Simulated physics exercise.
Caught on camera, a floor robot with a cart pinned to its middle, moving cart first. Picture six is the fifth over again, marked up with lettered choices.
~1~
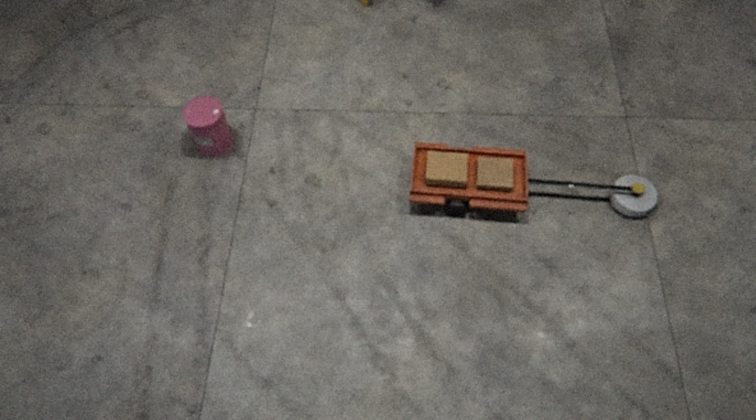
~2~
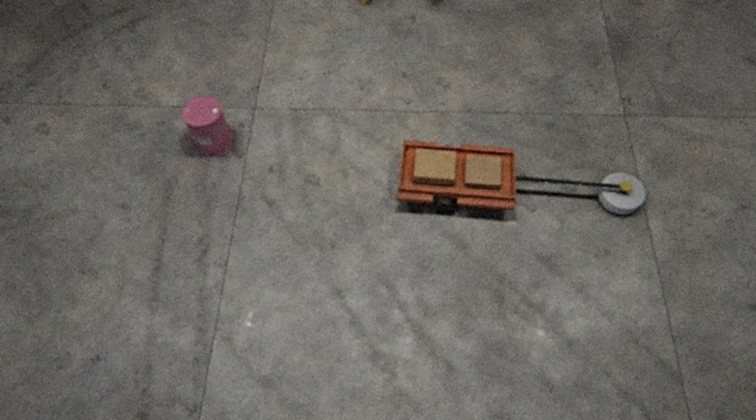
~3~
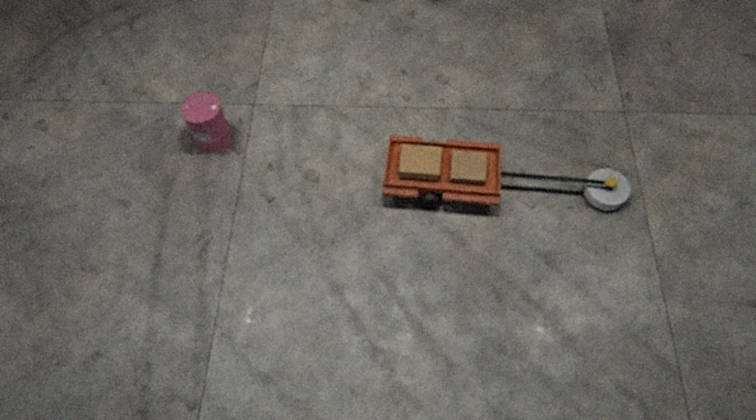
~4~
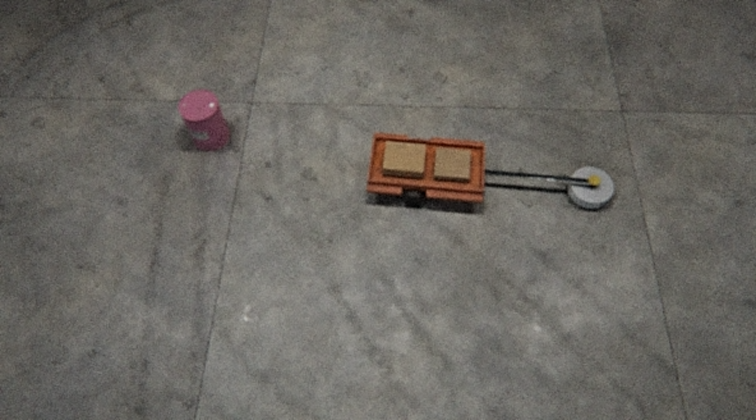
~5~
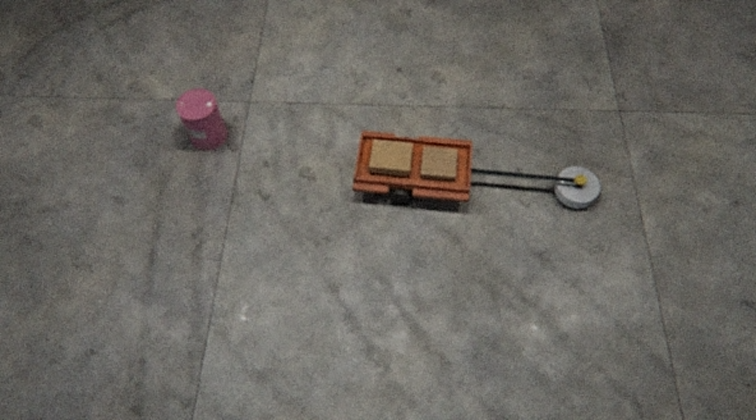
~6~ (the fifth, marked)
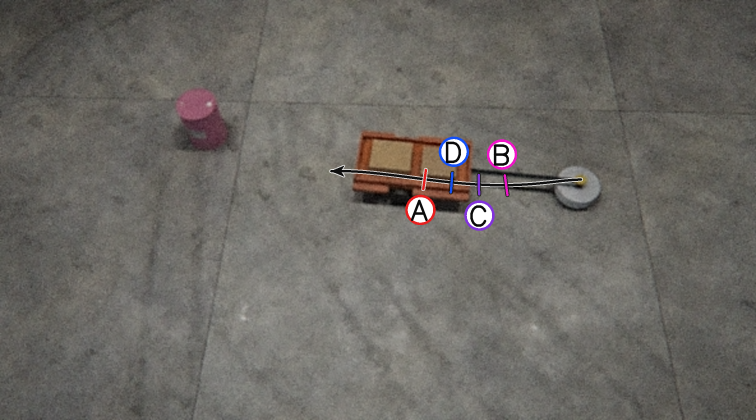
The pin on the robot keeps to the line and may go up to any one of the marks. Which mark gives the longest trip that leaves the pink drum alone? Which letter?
It can go as far as D.
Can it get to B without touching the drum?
For that mark, yes.
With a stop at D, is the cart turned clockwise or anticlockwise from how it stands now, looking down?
For that mark, clockwise.
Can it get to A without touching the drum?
No.
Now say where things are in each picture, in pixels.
In the first frame, orange cart (469, 175); pink drum (216, 142); robot (634, 194).
In the second frame, robot (622, 192); orange cart (457, 172); pink drum (215, 142).
In the third frame, robot (608, 188); orange cart (443, 168); pink drum (214, 138).
In the fourth frame, robot (591, 186); orange cart (427, 165); pink drum (211, 136).
In the fifth frame, robot (578, 186); orange cart (414, 164); pink drum (209, 135).
On the copy, A at (425, 179); B at (506, 185); C at (479, 185); D at (452, 182); the route from (581, 180) via (452, 182) to (331, 171).
On D. First, robot (533, 190), cart (370, 159).
Then, robot (488, 191), cart (328, 152).
Finally, robot (450, 189), cart (294, 145); nothing has been touched.
By contrast, A is too far, the drum has been hit; B is safe but short; C is safe but short.
